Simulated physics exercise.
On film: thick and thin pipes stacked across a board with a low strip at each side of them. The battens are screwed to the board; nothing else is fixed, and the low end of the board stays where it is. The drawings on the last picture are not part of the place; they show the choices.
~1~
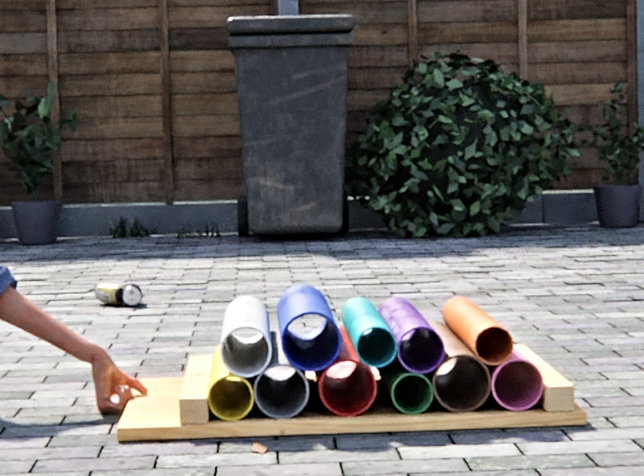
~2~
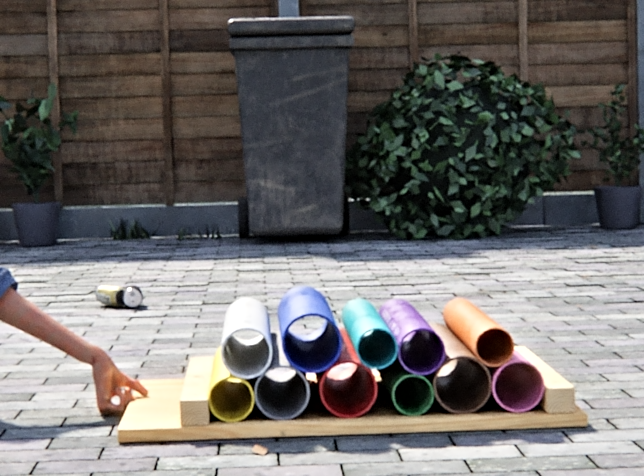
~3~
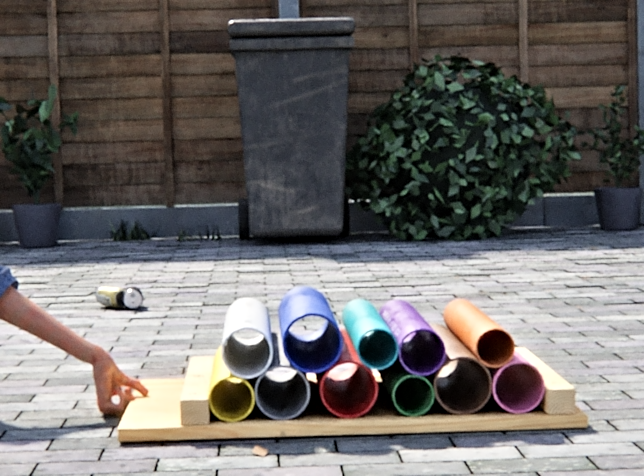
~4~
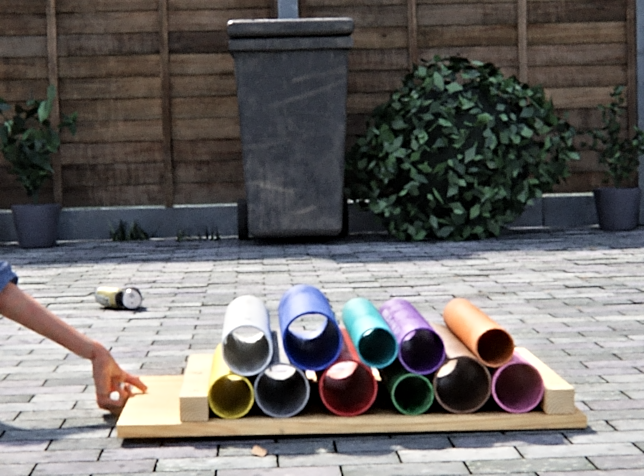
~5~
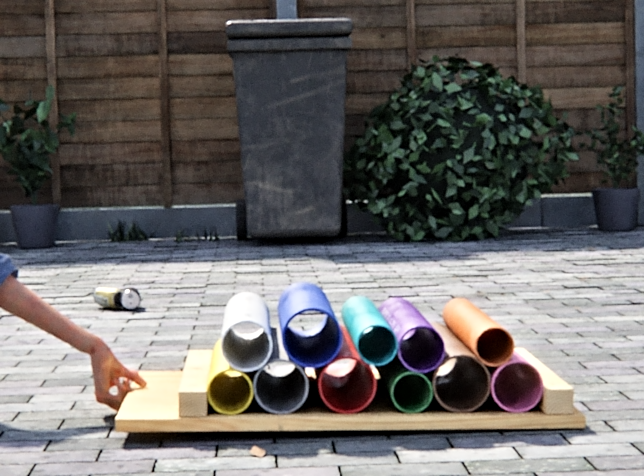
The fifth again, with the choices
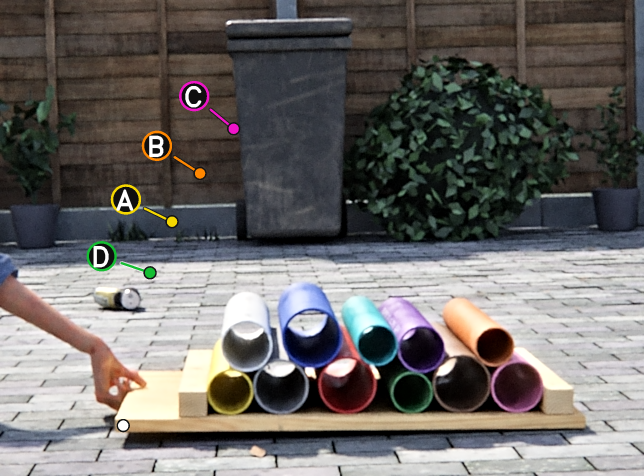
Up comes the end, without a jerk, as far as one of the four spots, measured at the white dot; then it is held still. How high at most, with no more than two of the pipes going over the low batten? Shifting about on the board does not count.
At most to B.
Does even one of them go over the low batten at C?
Yes, at C.
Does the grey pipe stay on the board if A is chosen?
Yes.
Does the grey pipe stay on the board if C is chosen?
The grey pipe: Yes.
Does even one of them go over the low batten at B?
Yes, at B.
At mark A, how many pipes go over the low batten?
With A, two.
On the marked copy, A at (172, 222); B at (200, 174); C at (234, 129); D at (150, 273); the white dot at (123, 426).
Following B. Soon after the start, board at 19°.
Later, board at 34°.
In the end, board at 34°, two over the low batten (purple, orange).
As for the rest, A two over the low batten (purple, orange); C five over the low batten; D two over the low batten (purple, orange).
